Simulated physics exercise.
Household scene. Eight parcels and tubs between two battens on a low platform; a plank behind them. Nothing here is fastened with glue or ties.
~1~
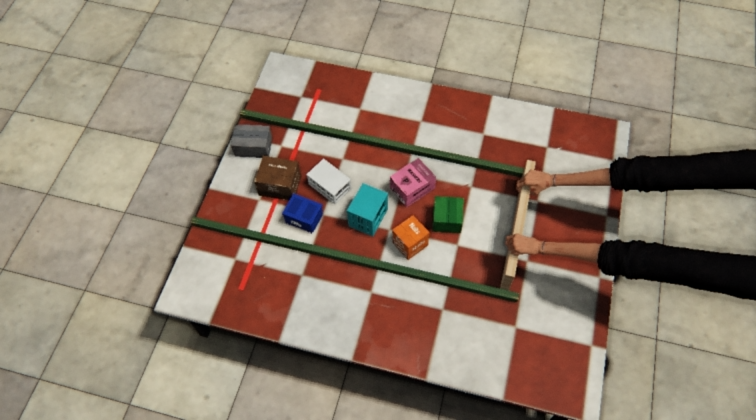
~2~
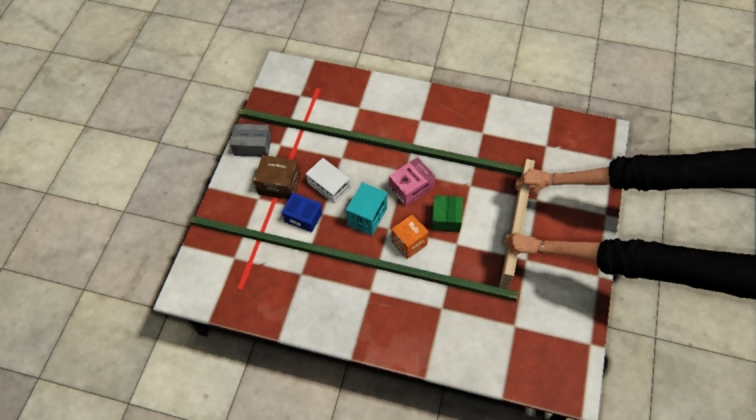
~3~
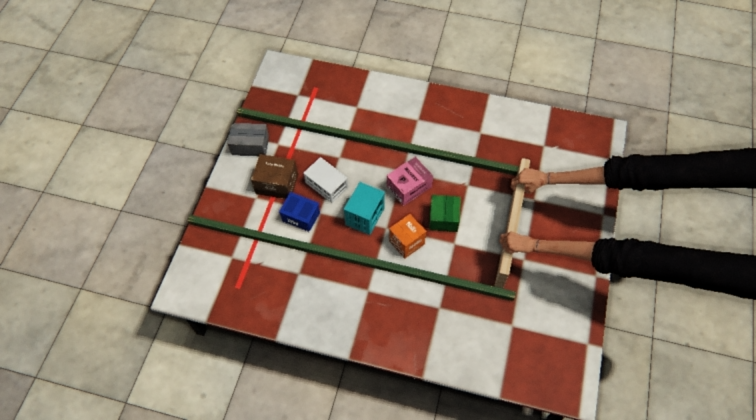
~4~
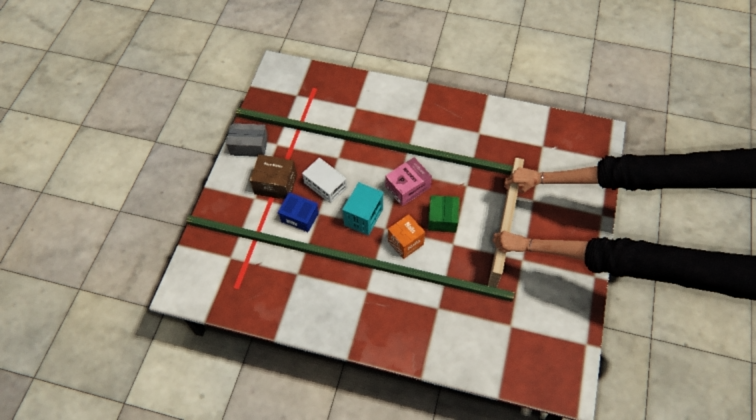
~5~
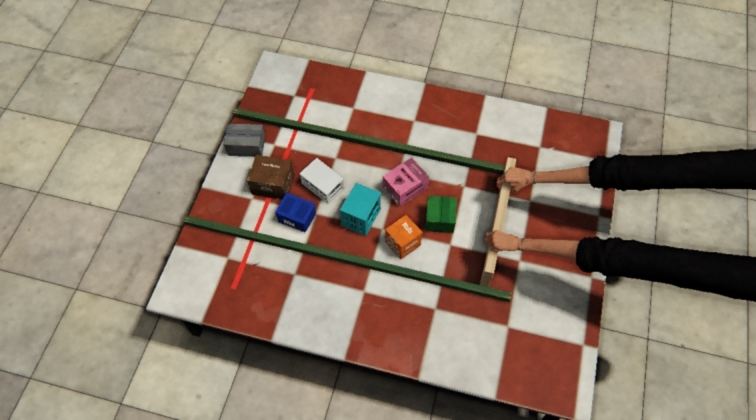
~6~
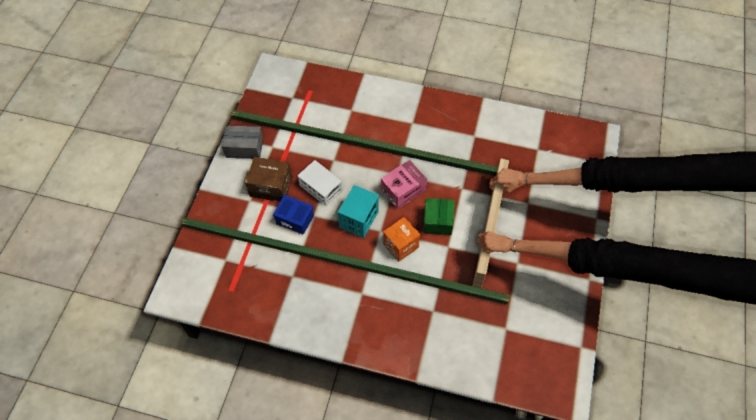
Two hands slide a wooden plank slightly left between green battens toward several still boxes.
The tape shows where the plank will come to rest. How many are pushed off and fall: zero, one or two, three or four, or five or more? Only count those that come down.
I reckon the ones pushed off reach one but not past two.
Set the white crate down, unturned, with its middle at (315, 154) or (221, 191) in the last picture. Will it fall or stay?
In order, it is not lost; drops down.
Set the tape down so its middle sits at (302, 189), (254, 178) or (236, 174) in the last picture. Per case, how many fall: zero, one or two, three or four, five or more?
Going through the places as listed, I'd say none, then 3 or 4, then more than four.
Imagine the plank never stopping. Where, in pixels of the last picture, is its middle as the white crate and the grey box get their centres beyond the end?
Roughly (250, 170); for the second one, roughly (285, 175).
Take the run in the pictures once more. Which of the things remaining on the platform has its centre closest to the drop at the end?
The blue tote.
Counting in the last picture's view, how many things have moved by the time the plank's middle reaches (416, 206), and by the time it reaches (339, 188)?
At the first spot the count is 3, and at the second it is 7.
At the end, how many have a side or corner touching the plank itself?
Contact count: 3.
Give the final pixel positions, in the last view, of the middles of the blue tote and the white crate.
The blue tote ends up near (194, 199), and the white crate near (236, 156).
Soon after, none off yet; grey box at rest near (243, 142); brown box at rest near (269, 180); blue tote at rest near (294, 215).
Then, none off yet; grey box at rest near (243, 142); brown box at rest near (269, 180); blue tote moved about its own width near (266, 214).
At rest, the number that fall off is one or two; fallen, brown box and grey box.
